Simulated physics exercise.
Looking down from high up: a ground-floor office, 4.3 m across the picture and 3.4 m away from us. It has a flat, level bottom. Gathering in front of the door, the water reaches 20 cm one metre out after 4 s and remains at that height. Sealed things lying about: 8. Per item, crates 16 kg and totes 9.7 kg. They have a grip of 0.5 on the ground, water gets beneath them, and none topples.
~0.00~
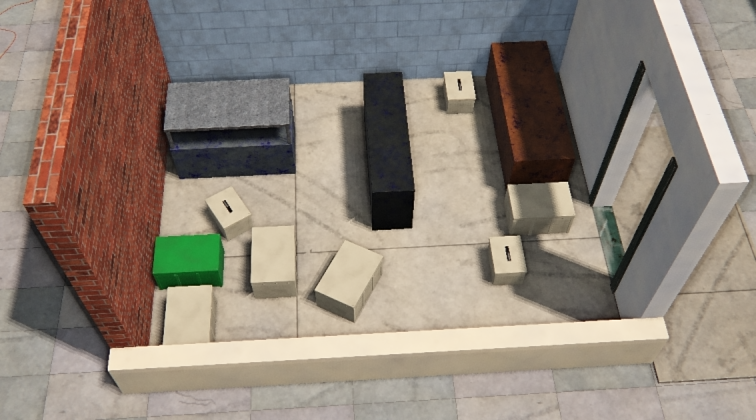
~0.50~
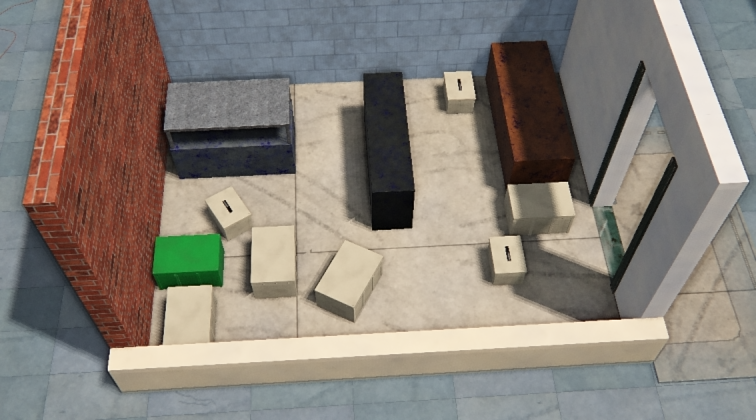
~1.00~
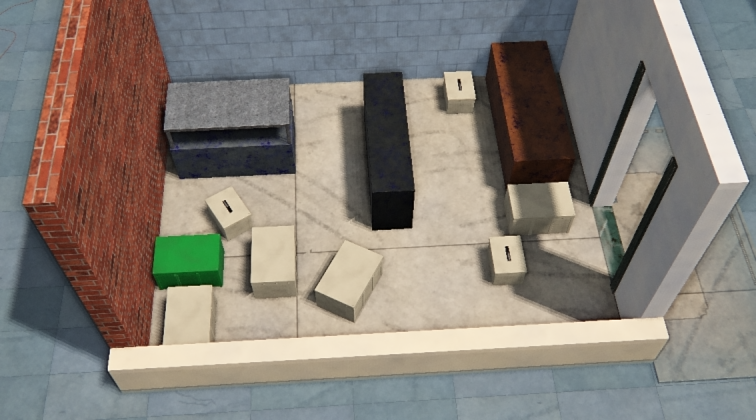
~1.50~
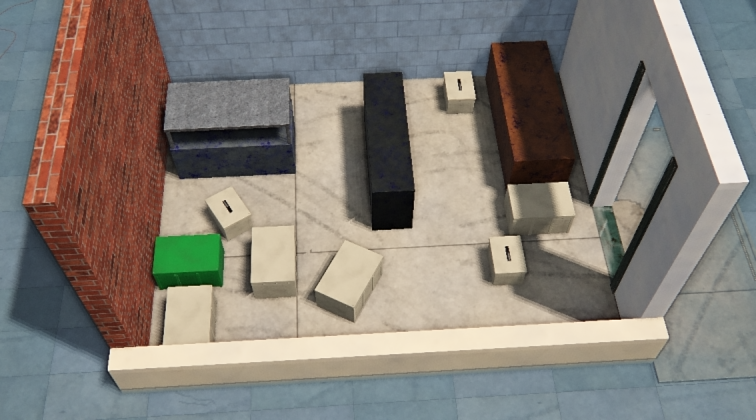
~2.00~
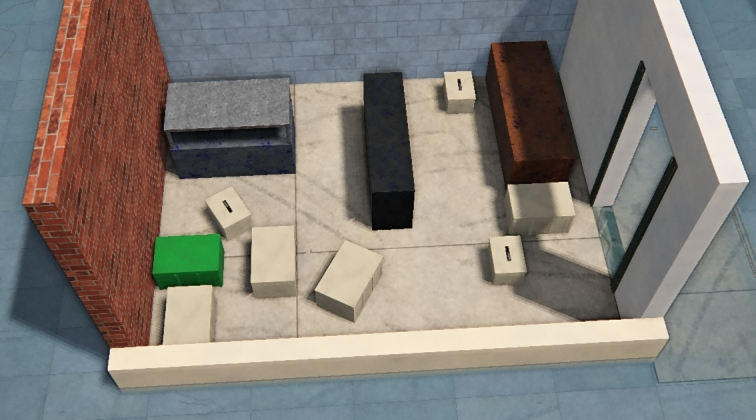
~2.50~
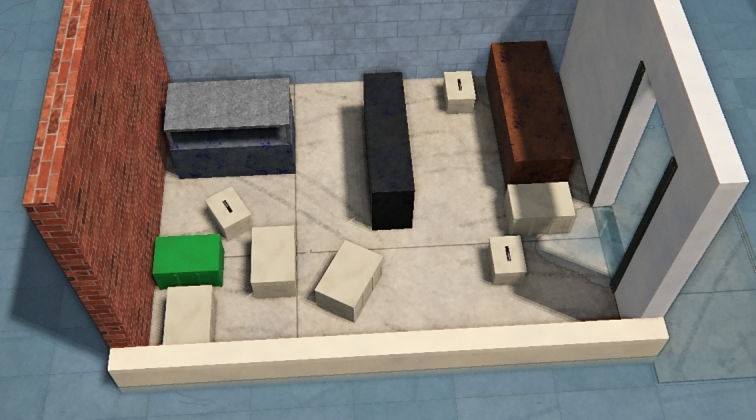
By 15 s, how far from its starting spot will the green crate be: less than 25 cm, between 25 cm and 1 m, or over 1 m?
Distance covered: Moderate.
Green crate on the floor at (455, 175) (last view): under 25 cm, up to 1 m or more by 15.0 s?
I'd say it budges a bit.
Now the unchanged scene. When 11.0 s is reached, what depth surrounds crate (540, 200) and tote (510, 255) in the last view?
Depth approx. 6 cm / 14 cm.
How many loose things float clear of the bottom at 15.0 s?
Count at that moment: 8.
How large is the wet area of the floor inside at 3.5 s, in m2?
Near 2.0 m2 in all.
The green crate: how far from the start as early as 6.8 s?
Roughly 0 cm by then.
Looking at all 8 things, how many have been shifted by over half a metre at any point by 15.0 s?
It works out to 7.
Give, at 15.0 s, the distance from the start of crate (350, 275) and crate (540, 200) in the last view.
120 cm and 100 cm respectively.
After 3.5 s the green crate is near (187, 253), 0.0 m from its start, aground; 0 afloat.
After 6.8 s the green crate is near (187, 253), 0.0 m from its start, aground; 2 afloat.
After 11.0 s the green crate is near (186, 196), 0.6 m from its start, afloat; 6 afloat.
After 15.0 s the green crate is near (187, 197), 0.6 m from its start, afloat; 8 afloat.
